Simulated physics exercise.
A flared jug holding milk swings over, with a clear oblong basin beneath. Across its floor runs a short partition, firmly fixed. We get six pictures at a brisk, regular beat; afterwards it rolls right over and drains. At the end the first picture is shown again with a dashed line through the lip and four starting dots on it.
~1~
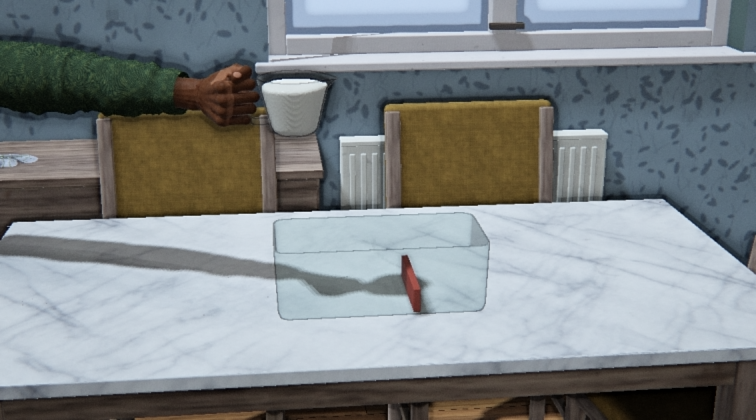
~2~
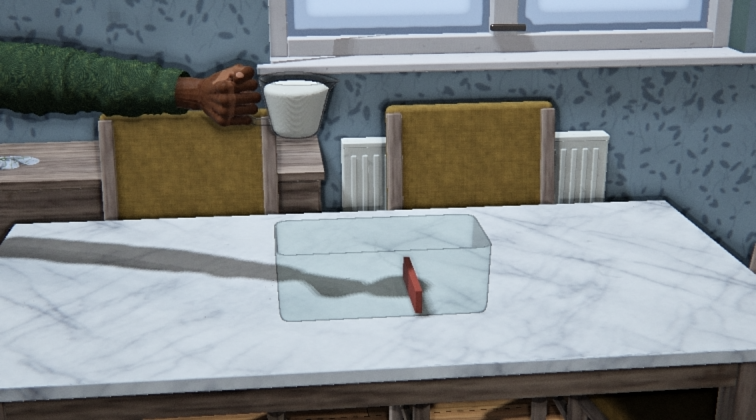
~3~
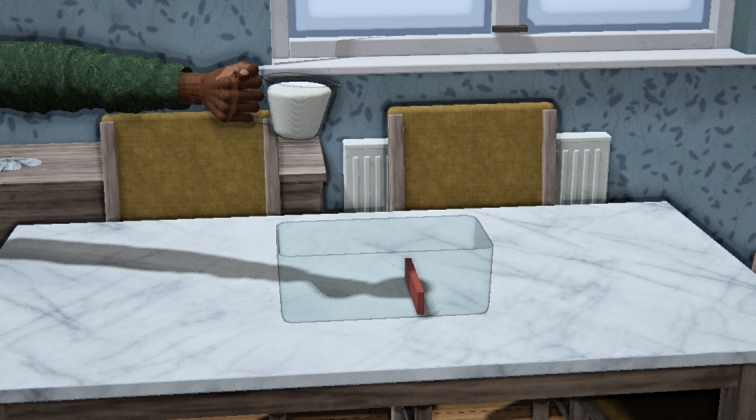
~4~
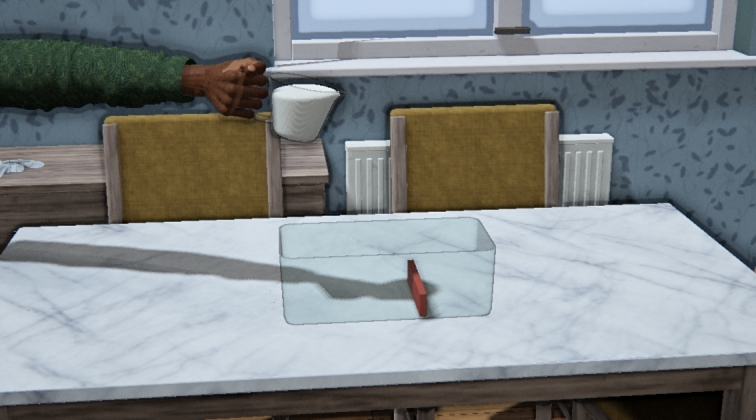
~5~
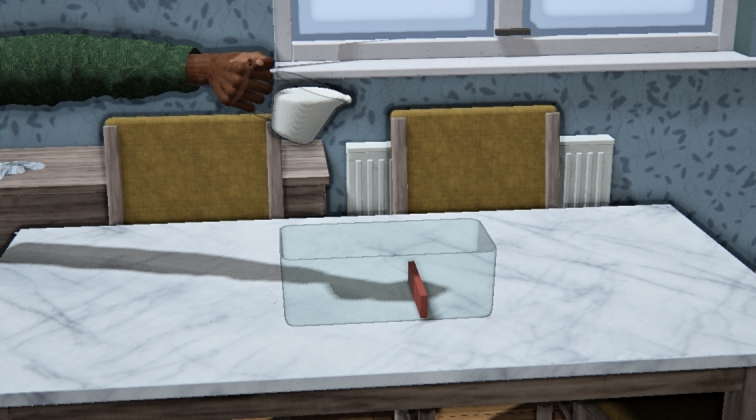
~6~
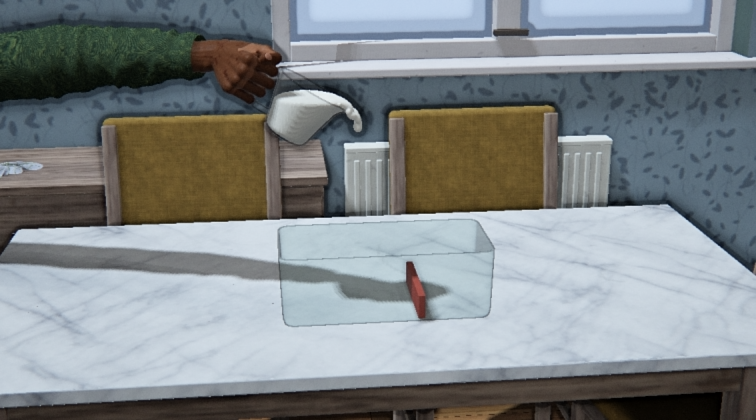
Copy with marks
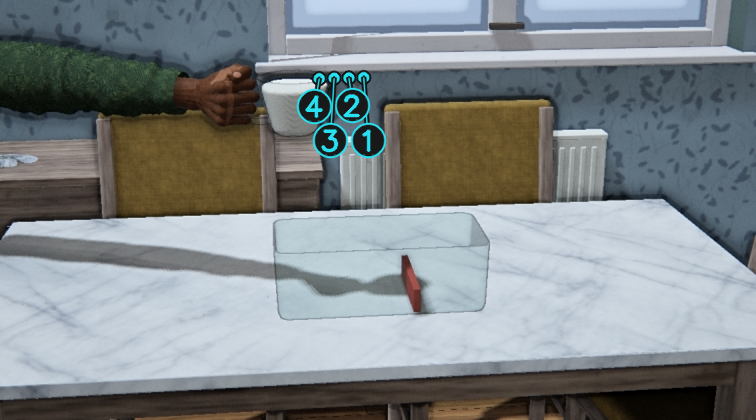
In this clip, a hand in a green sleeve holds a white jug above a clear oblong basin with a short red partition inside, then tilts it rightward until milk begins to flow over the lip.
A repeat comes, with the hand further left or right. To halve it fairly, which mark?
Choose 1.
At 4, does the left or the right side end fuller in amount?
More ends on the left.
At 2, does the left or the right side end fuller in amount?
The left one.
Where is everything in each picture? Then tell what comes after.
Upright, lip at (337, 78); basin from (278, 319) to (485, 309); top of the wall at (411, 271); nothing has left yet.
Upright, lip at (339, 80); nothing has left yet.
Tipped about 6°, lip at (343, 85); nothing has left yet.
Tipped about 13°, lip at (347, 93); nothing has left yet.
Tipped about 22°, lip at (350, 101); milk is over the lip, down to (350, 101).
Tipped about 33°, lip at (349, 111); milk is over the lip, down to (357, 129).
On the marked copy, 1 at (363, 77); 2 at (348, 77); 3 at (334, 78); 4 at (319, 78).
For dot 1, about 47 % ends left of the wall and 51 % right of it.
For dot 2, about 84 % ends left of the wall and 11 % right of it; 5 % is lost outside.
For dot 3, about 91 % ends left of the wall and 6 % right of it; 3 % is lost outside.
For dot 4, about 91 % ends left of the wall and 6 % right of it; 3 % is lost outside.
